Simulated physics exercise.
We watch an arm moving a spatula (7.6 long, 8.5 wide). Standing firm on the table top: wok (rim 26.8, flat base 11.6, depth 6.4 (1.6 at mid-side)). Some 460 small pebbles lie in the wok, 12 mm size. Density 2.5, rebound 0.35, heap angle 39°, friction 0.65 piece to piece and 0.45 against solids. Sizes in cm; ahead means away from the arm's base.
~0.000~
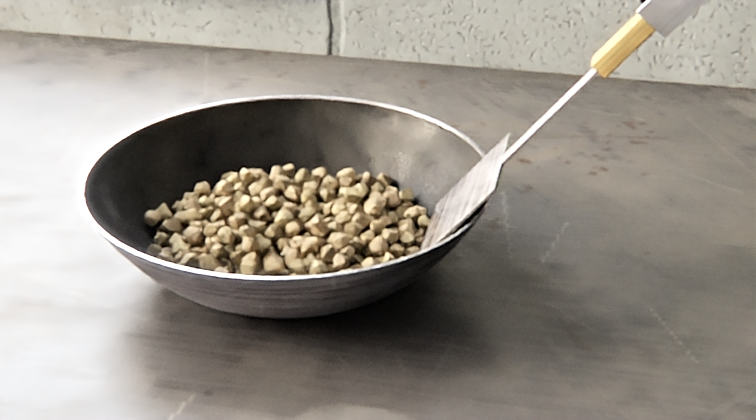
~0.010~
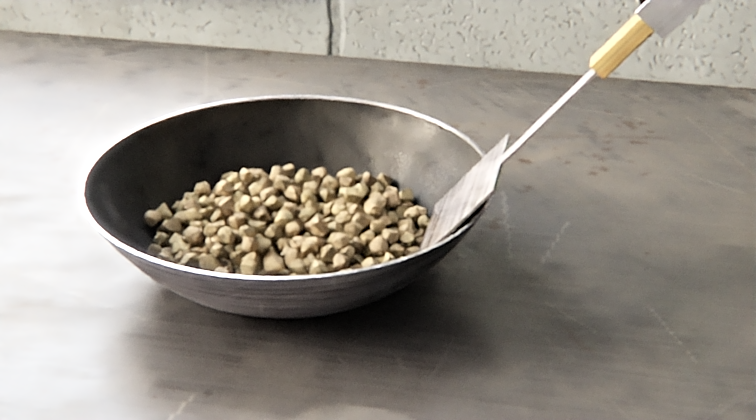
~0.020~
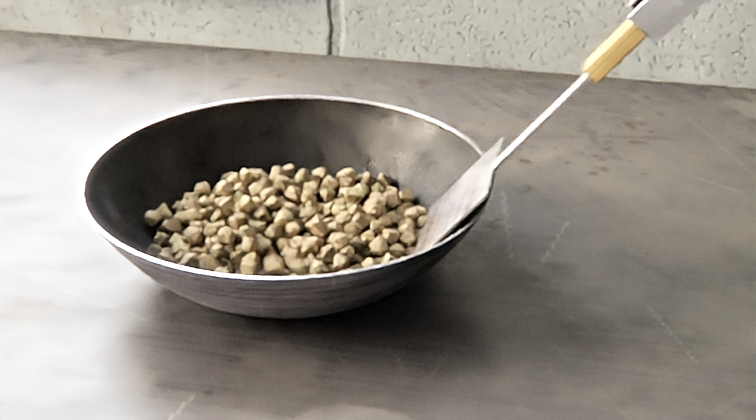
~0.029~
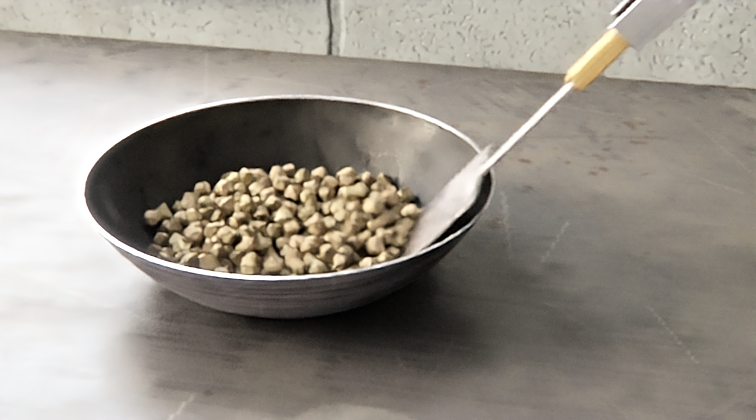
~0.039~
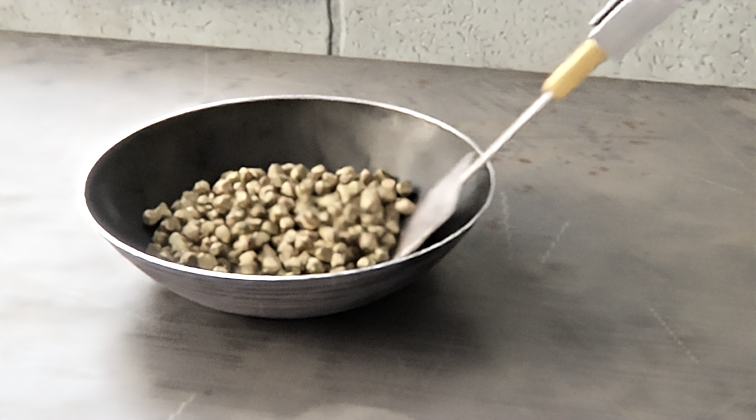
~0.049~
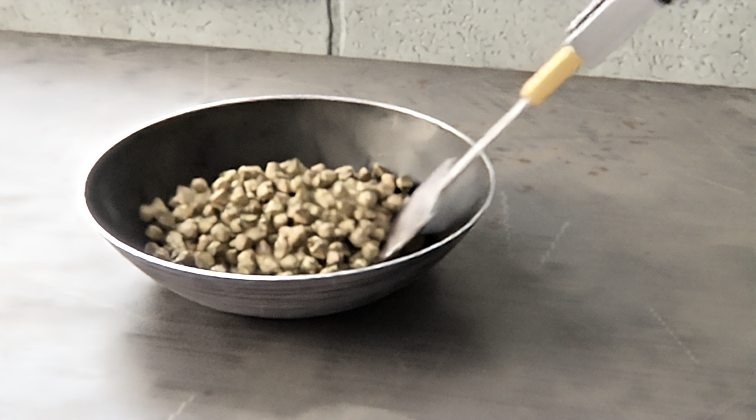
A spatula slides down and left into a wok, pushing the small pebbles leftward.
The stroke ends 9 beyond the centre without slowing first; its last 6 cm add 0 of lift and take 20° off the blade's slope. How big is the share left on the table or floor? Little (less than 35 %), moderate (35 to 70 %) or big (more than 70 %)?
A moderate share, 35 to 70 %, ends on the table or floor.
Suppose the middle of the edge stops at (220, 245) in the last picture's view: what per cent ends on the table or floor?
Some 10 per cent.
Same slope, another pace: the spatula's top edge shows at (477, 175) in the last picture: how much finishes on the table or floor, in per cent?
Some 20 per cent.
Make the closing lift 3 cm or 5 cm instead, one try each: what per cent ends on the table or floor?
Some 55 and 45 per cent.
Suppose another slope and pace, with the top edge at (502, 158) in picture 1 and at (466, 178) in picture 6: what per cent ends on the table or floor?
About 25 per cent.
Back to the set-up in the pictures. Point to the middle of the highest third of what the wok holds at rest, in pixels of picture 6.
Around (158, 196).
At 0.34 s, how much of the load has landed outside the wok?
Some 10 per cent.
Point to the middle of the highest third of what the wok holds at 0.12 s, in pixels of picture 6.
At about (181, 179).
After 0.08 s, sloping 51°, highest piece 6 above the table; 464 in the wok.
After 0.12 s, sloping 47°, highest piece 10 above the table; 457 in the wok, 7 on the blade or in flight.
After 0.34 s, sloping 31°, highest piece 13 above the table; 254 in the wok, 39 on the table or floor, 171 on the blade or in flight.
After 1.39 s, sloping 31°, highest piece 7 above the table; 253 in the wok, 211 on the table or floor.
At rest, 253 in the wok, 211 on the table or floor. That is 45 % on the table or floor.
